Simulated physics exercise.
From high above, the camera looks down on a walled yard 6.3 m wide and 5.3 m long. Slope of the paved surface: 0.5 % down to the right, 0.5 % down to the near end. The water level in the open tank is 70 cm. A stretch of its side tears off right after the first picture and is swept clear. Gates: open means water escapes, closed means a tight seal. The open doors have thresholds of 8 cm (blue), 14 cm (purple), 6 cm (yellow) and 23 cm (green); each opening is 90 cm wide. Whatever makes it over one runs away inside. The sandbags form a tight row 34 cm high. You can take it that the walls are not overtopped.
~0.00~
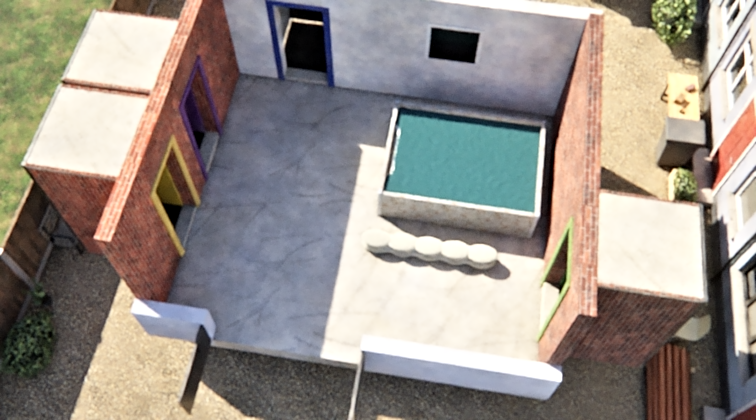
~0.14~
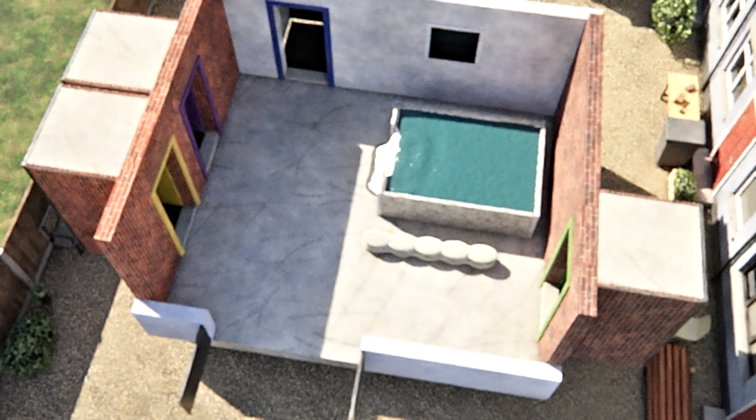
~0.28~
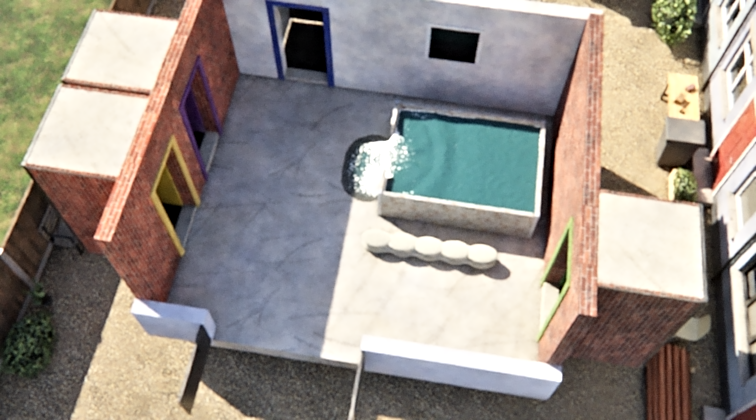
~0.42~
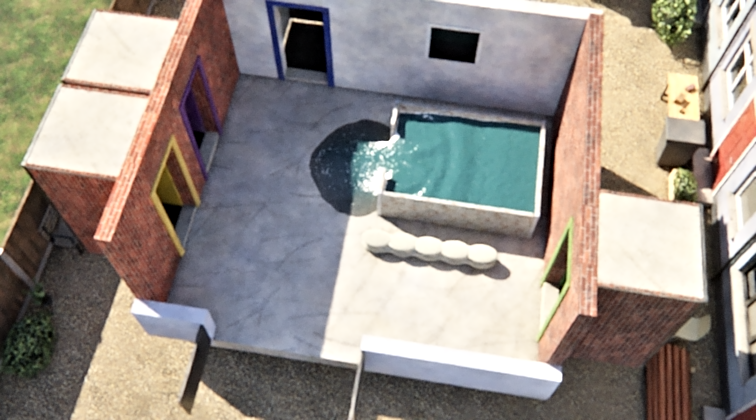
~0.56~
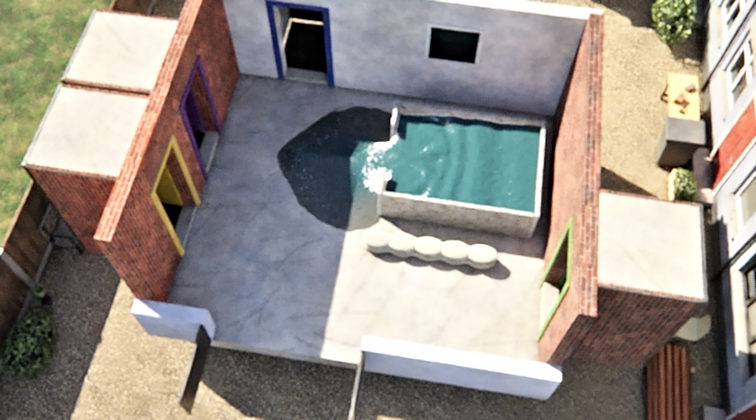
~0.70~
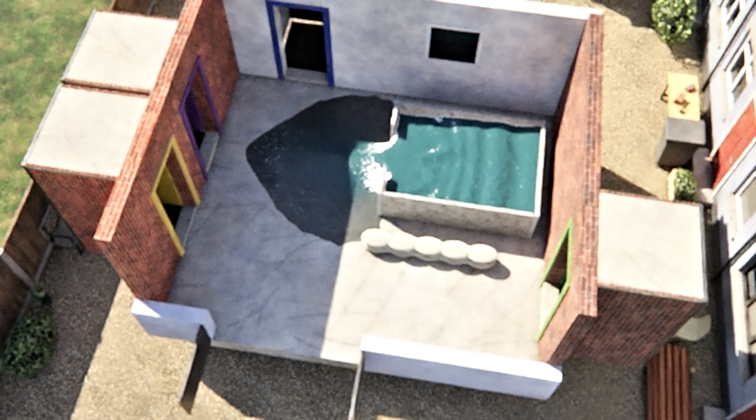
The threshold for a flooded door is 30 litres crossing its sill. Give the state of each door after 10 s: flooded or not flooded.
State after that time: Blue door flooded, purple door flooded, yellow door flooded, green door not flooded.
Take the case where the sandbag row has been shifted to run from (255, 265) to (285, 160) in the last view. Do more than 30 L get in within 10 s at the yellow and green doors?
At the yellow door the limit is not reached, and at the green door it is not reached.
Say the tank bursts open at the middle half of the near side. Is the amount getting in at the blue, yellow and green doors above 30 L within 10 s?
The blue door comes out less than that, the yellow door more than that and the green door less than that.
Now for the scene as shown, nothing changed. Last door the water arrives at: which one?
Last: Green.
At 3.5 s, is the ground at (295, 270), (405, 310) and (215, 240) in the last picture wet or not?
Going in order, covered, then clear, then covered.
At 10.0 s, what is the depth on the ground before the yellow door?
About 9.5 cm.
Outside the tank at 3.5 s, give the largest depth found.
I'd say near 28 centimetres.
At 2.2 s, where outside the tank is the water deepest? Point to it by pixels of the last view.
The spot is near (240, 105) in the last view.
After 1.4 s water covers 40 % of the floor and is deepest (36 cm) near (375, 172); blue door 9 cm at the sill, 0 L in, purple door 24 cm at the sill, 14 L in, yellow door not reached, green door not reached.
After 2.2 s water covers 50 % of the floor and is deepest (36 cm) near (240, 105); blue door 12 cm at the sill, 9 L in, purple door 29 cm at the sill, 58 L in, yellow door 17 cm at the sill, 24 L in, green door not reached.
After 3.5 s water covers 50 % of the floor and is deepest (28 cm) near (166, 307); blue door 18 cm at the sill, 46 L in, purple door 24 cm at the sill, 131 L in, yellow door 15 cm at the sill, 79 L in, green door not reached.
After 6.0 s water covers 80 % of the floor and is deepest (22 cm) near (163, 317); blue door 14 cm at the sill, 127 L in, purple door 17 cm at the sill, 164 L in, yellow door 11 cm at the sill, 119 L in, green door not reached.
After 10.0 s water covers 90 % of the floor and is deepest (14 cm) near (163, 317); blue door 9 cm at the sill, 164 L in, purple door 10 cm at the sill, 170 L in, yellow door 10 cm at the sill, 152 L in, green door 8 cm at the sill, 0 L in.
